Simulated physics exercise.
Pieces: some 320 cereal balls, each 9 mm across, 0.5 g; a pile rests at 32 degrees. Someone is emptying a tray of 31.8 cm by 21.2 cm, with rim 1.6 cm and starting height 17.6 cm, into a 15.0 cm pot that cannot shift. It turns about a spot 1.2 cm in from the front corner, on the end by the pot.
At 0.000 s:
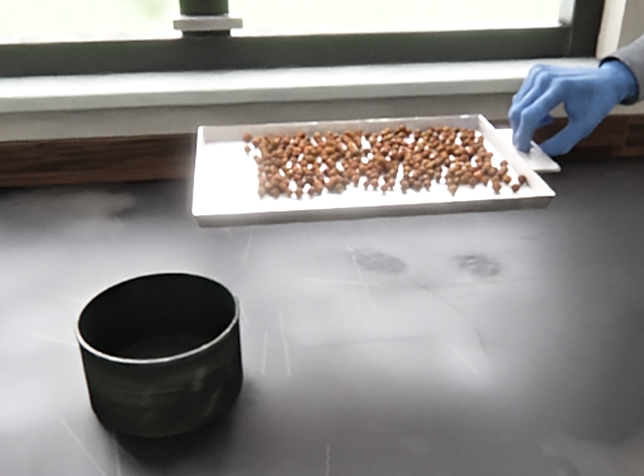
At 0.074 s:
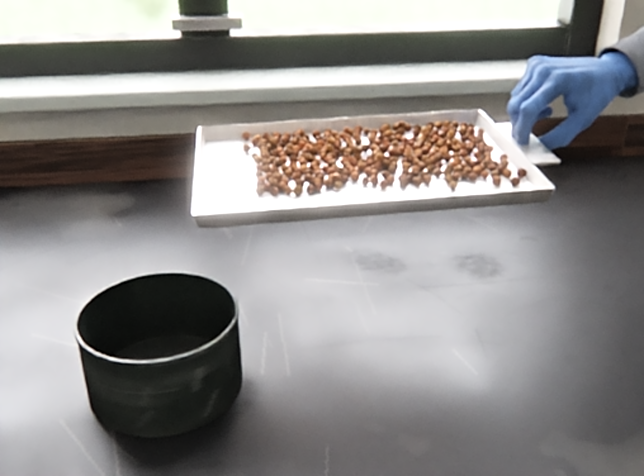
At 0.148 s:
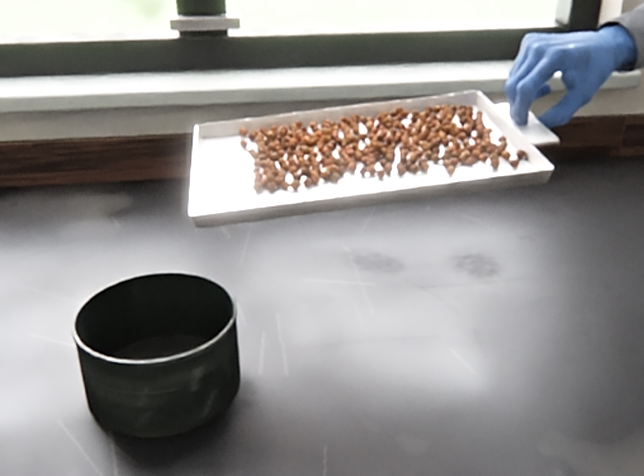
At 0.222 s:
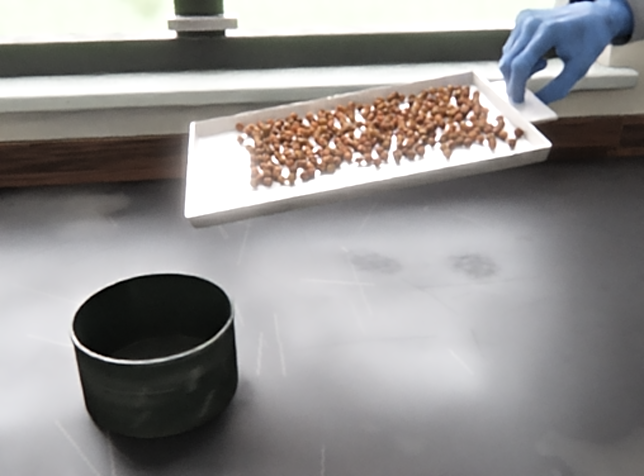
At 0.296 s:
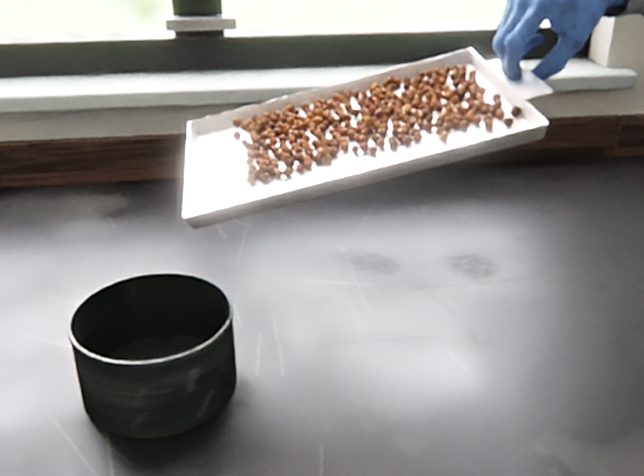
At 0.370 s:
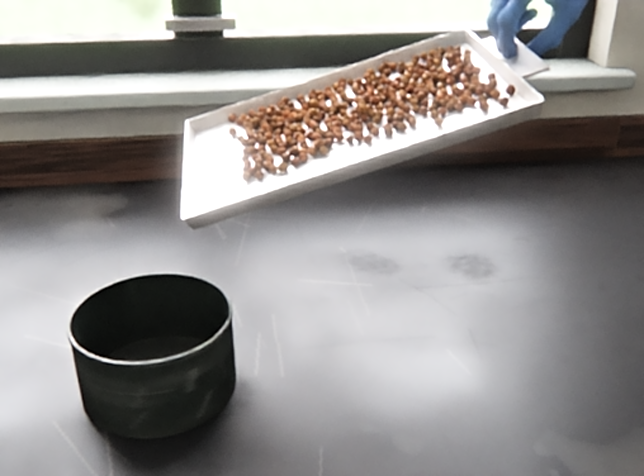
White tray of small brown cereal balls tilting down to the left as a blue-gloved hand raises its right end.
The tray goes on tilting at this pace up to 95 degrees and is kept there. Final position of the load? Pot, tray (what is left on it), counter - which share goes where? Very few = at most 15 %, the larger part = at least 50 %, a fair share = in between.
Pot - the larger part, tray - very few, counter - a fair share.
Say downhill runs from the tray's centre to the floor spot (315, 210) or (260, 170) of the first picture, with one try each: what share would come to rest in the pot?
The share comes to roughly 50 in a hundred, then roughly 15 in a hundred.
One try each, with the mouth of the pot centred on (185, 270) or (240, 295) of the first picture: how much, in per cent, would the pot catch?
About 50 percent the first time and about 10 percent the second.
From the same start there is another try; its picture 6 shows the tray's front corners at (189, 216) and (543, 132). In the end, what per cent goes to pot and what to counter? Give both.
You'd end with pot at 90 and counter at 10.
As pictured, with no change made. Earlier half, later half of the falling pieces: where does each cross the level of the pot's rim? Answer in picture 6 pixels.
Early: About (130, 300); late: About (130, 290).
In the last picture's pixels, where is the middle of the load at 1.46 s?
Approximately (178, 140) in the final picture.
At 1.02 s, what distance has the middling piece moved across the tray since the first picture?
Displacement on the tray: Roughly 14 cm.
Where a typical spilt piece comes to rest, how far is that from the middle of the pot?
16 cm.
After 1.02 s, tilt 54 degrees; the tray holds 95 %, the pot 0 %.
Then, at 1.46 s, tilt 78 degrees; the tray holds 85 %, the pot 10 %.
After 1.97 s, tilt 95 degrees; the tray holds 5 %, the pot 60 %.
At rest (2.7 s), pot 70 %, tray 0 %, counter 30 %.
